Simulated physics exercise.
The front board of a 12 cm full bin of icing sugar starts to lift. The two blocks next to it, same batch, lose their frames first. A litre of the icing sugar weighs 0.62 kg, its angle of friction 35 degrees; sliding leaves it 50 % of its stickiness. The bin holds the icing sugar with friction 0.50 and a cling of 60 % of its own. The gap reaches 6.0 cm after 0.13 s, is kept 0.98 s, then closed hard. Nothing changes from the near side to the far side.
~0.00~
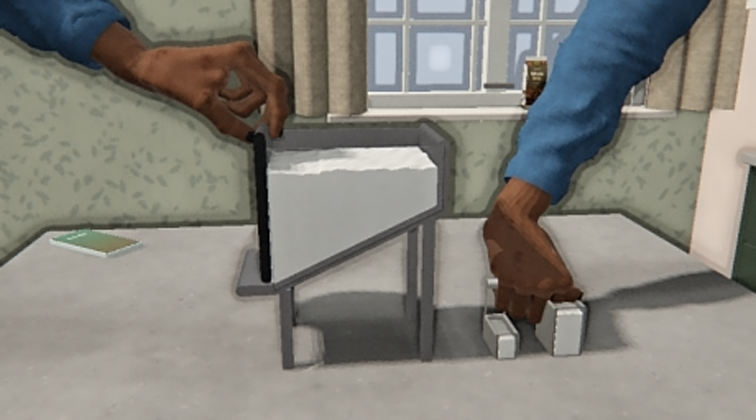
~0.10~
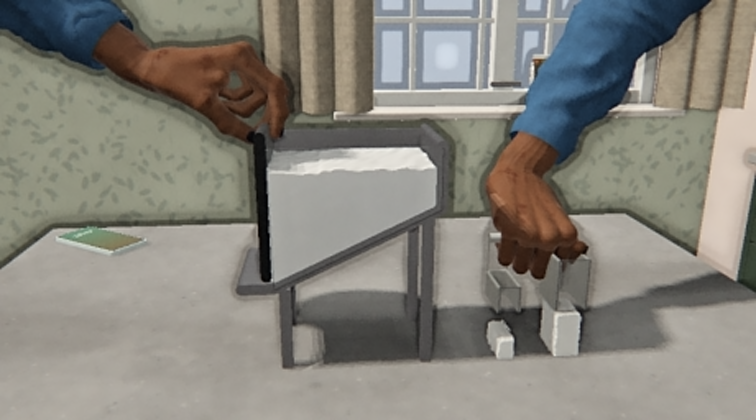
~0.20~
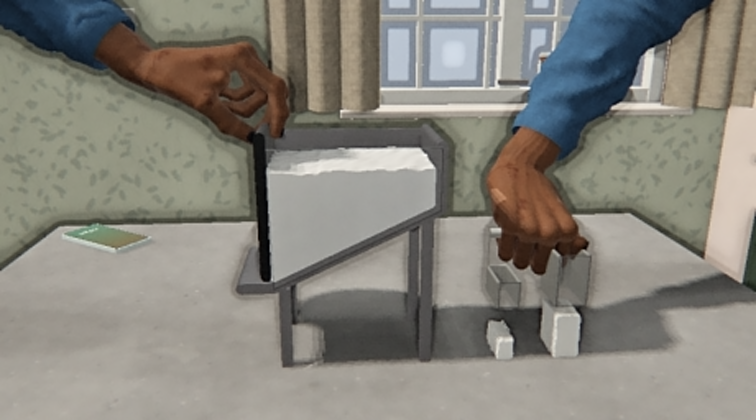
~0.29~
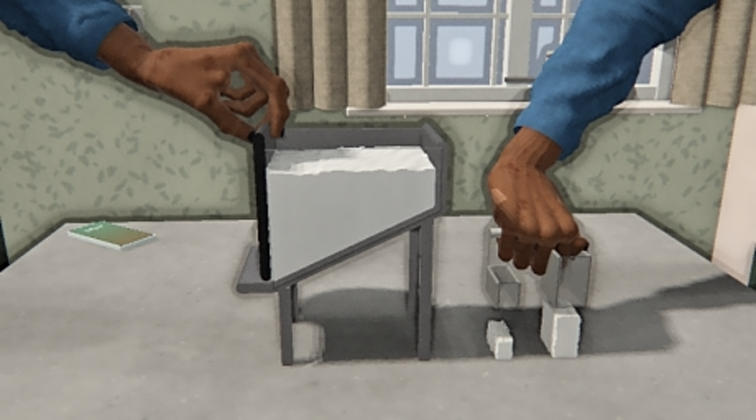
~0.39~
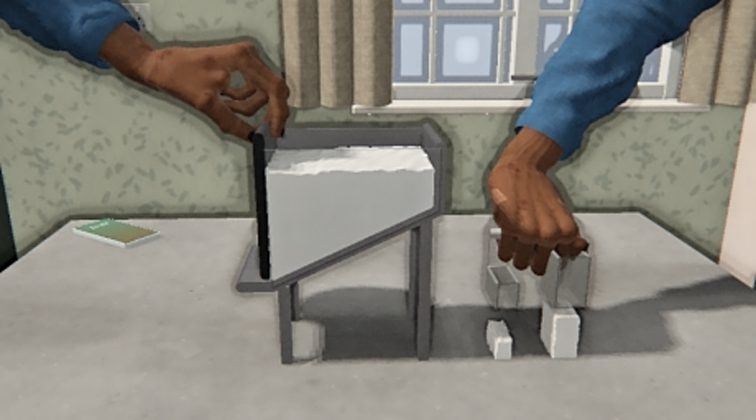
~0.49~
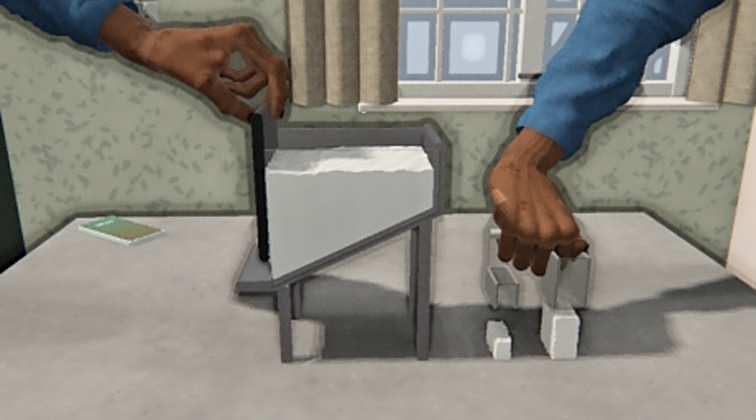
On a grey tabletop before a leafy green wall and a curtained window, seen from the front, a grey stand with a sloping floor holds white powder behind a black board at its left. Blue-sleeved hands reach in, the left at the board, the right lifting clear moulds off two small white blocks. The view drifts slightly against the background, and then the left hand raises the board a little.
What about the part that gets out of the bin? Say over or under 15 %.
It comes out under 15 %.
By 0.76 s, the hatch is 6.0 cm open and 0 % is out.
By 1.07 s, the hatch is 6.0 cm open and 0 % is out.
By 1.39 s, the hatch is 6.0 cm open and 0 % is out.
By 1.70 s, the hatch is 1.5 cm open and 0 % is out.
By 2.15 s, at the end, the hatch is shut and 1 % is out.
